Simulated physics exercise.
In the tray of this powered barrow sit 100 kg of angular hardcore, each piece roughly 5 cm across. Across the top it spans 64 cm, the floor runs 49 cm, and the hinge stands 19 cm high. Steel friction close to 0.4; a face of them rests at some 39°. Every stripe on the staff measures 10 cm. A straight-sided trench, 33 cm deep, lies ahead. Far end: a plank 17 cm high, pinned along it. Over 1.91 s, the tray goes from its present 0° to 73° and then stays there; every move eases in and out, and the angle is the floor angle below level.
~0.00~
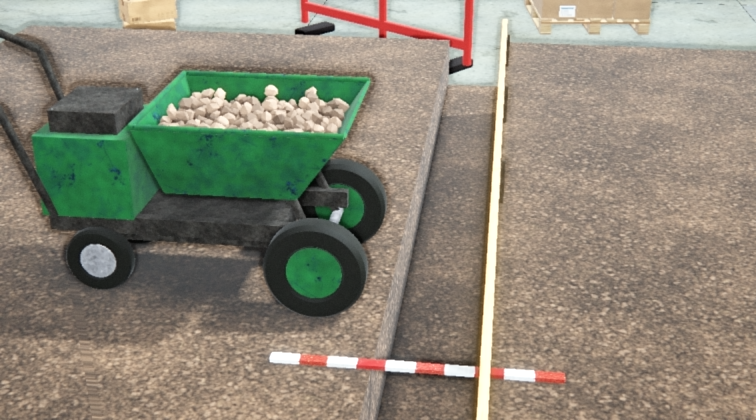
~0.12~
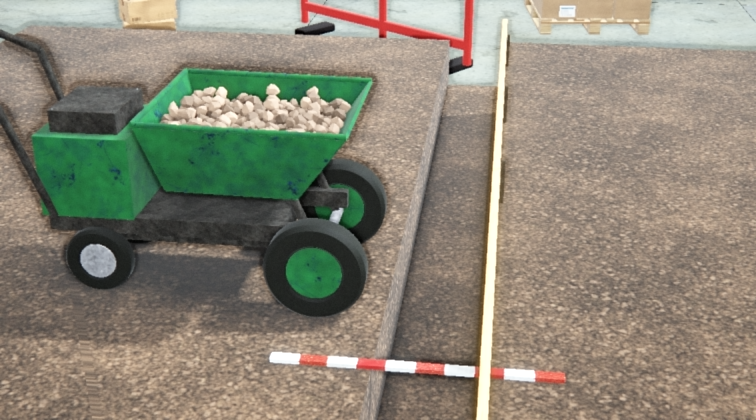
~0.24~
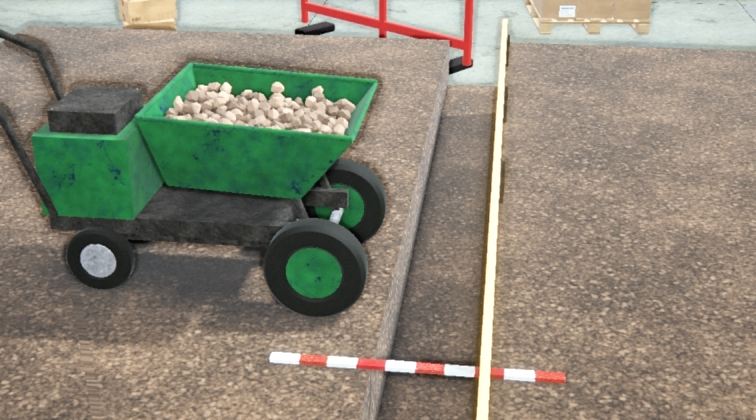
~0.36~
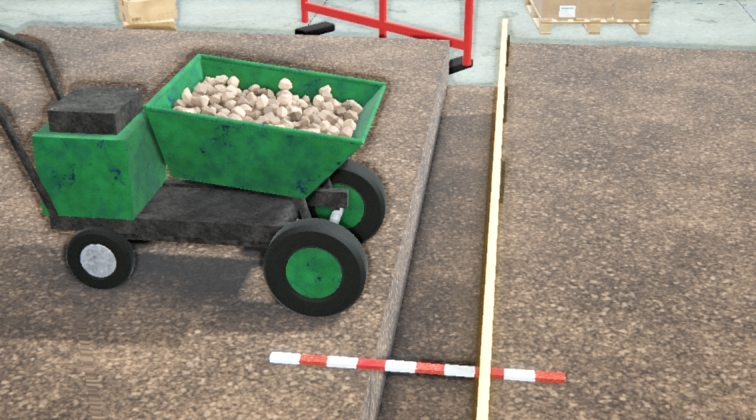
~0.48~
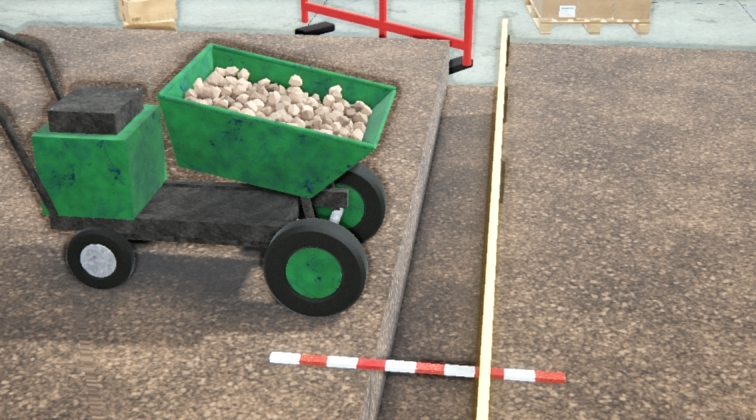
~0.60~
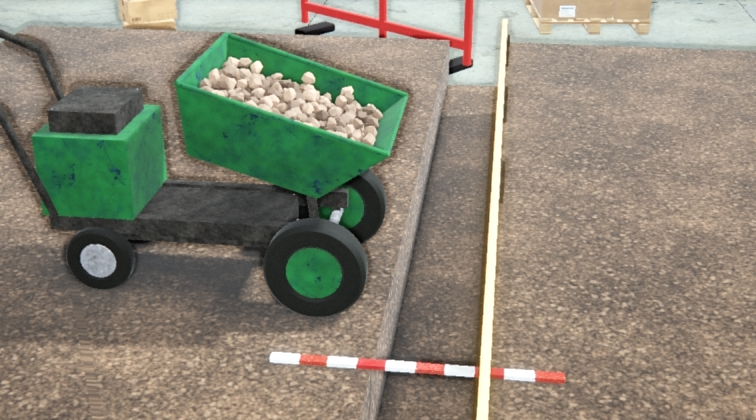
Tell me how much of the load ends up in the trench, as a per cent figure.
Some 35 per cent ends up in the trench.
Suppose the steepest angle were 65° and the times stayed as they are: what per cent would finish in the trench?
Share in trench: Approx. 20%.
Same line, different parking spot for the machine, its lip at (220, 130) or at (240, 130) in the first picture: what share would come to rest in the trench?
The first gives about 75 percent and the second about 90 percent.
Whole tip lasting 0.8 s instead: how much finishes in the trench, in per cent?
Near 30 per cent.
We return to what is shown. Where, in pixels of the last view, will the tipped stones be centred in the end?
(500, 282).
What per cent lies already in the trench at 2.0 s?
About 10 per cent by then.
After 1.4 s the floor is at 61°; 100 % in the tray; the foremost stones are at (462, 212).
After 2.0 s the floor is at 73°; 73 % in the tray, 8 % in the trench, 19 % past the trench; the foremost stones are at (580, 296).
After 2.4 s the floor is at 73°; 49 % in the tray, 15 % in the trench, 36 % past the trench; the foremost stones are at (611, 284).
After 4.3 s the floor is at 73°; 18 % in the tray, 35 % in the trench, 47 % past the trench; the foremost stones are at (623, 270).
